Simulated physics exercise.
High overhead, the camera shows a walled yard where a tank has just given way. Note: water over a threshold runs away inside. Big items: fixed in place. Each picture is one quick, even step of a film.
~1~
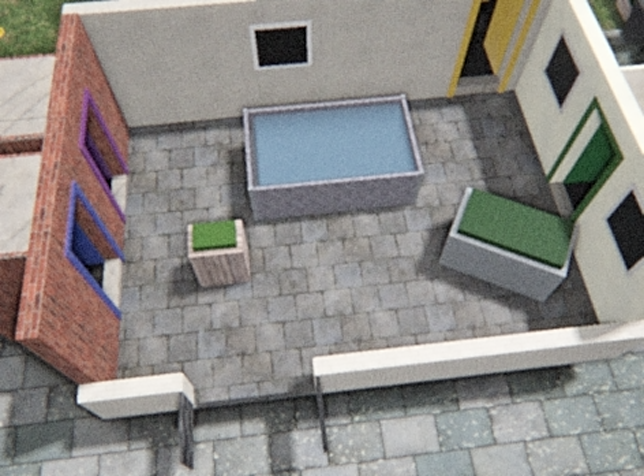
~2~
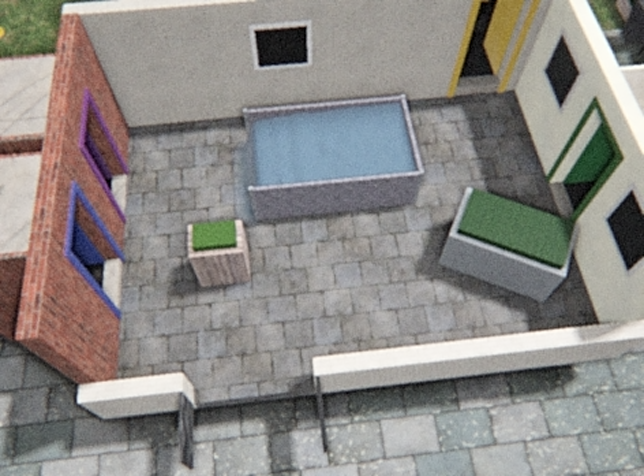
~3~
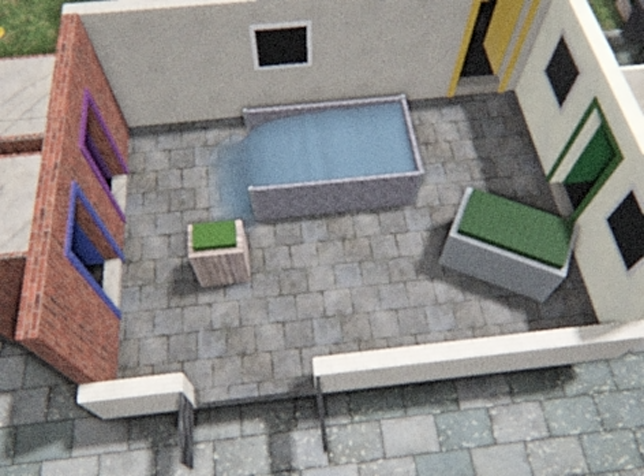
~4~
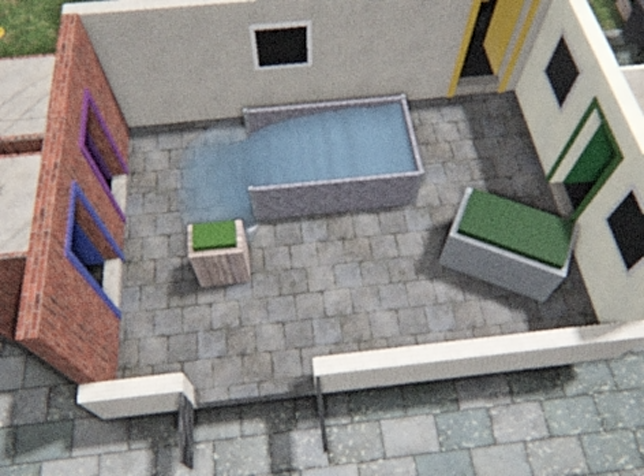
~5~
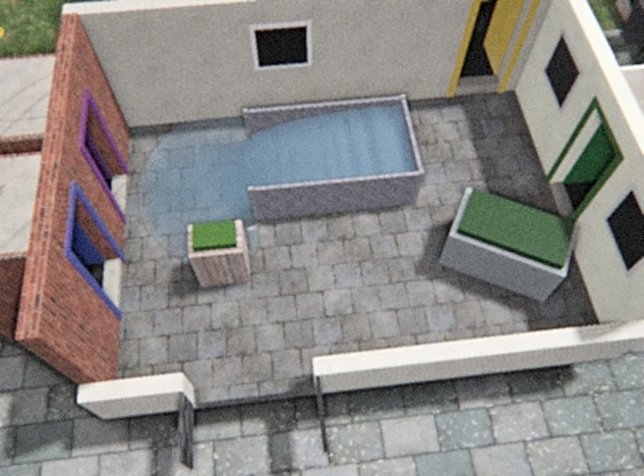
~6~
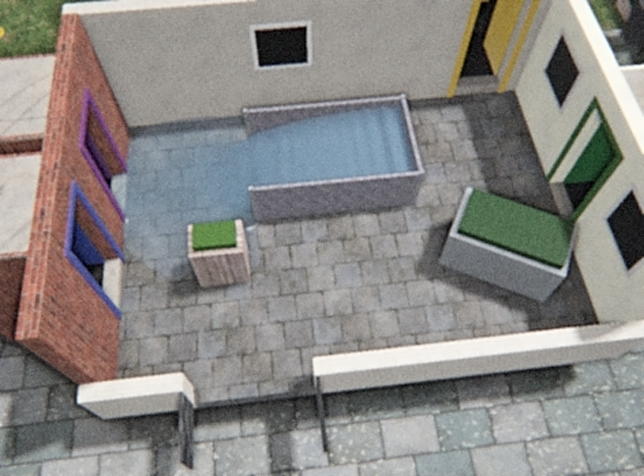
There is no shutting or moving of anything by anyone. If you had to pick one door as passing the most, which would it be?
I would pick the purple door.
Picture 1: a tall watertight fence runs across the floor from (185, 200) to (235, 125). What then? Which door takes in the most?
The blue door.
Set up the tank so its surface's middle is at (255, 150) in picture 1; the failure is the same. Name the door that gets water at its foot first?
The door marked purple.
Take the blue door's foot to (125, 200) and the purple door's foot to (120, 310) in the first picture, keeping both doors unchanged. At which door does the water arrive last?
The final door reached is the green-painted one.
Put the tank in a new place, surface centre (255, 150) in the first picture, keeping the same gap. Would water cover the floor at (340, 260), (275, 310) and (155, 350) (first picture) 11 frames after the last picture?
In the order given: Not reached, not reached and wetted.
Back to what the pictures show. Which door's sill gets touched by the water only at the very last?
I'd point to the door marked green.
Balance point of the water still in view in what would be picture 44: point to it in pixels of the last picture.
Close to pixel (252, 229).
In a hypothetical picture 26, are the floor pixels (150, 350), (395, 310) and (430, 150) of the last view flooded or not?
The first spot is swamped, the second spared and the third spared.
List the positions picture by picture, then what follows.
The first picture shows the open tank at (331, 144) is whole and still.
In the second picture, water pours out at (254, 171) and has run to (255, 223).
In the third picture, water pours out at (254, 172) and has run to a hidden place.
In the fourth picture, water pours out at (254, 173) and has run to a hidden place.
In the fifth picture, the front is at (144, 174), out from the gap at (254, 173).
In the sixth picture, water pours out at (254, 173) and has run to (113, 184).
A moment on, water covers 25 % of the floor; blue door a trickle in, green door not reached, yellow door not reached, purple door a lot in.
Next, water covers 30 % of the floor; blue door some in, green door not reached, yellow door not reached, purple door a lot in.
Then, water covers 45 % of the floor; blue door a lot in, green door not reached, yellow door not reached, purple door a lot in.
Later, water covers 80 % of the floor; blue door a lot in, green door not reached, yellow door wet at the sill, nothing in, purple door a lot in.
In the end, water covers 100 % of the floor; blue door a lot in, green door a trickle in, yellow door wet at the sill, nothing in, purple door a lot in; the purple door has let in the most.
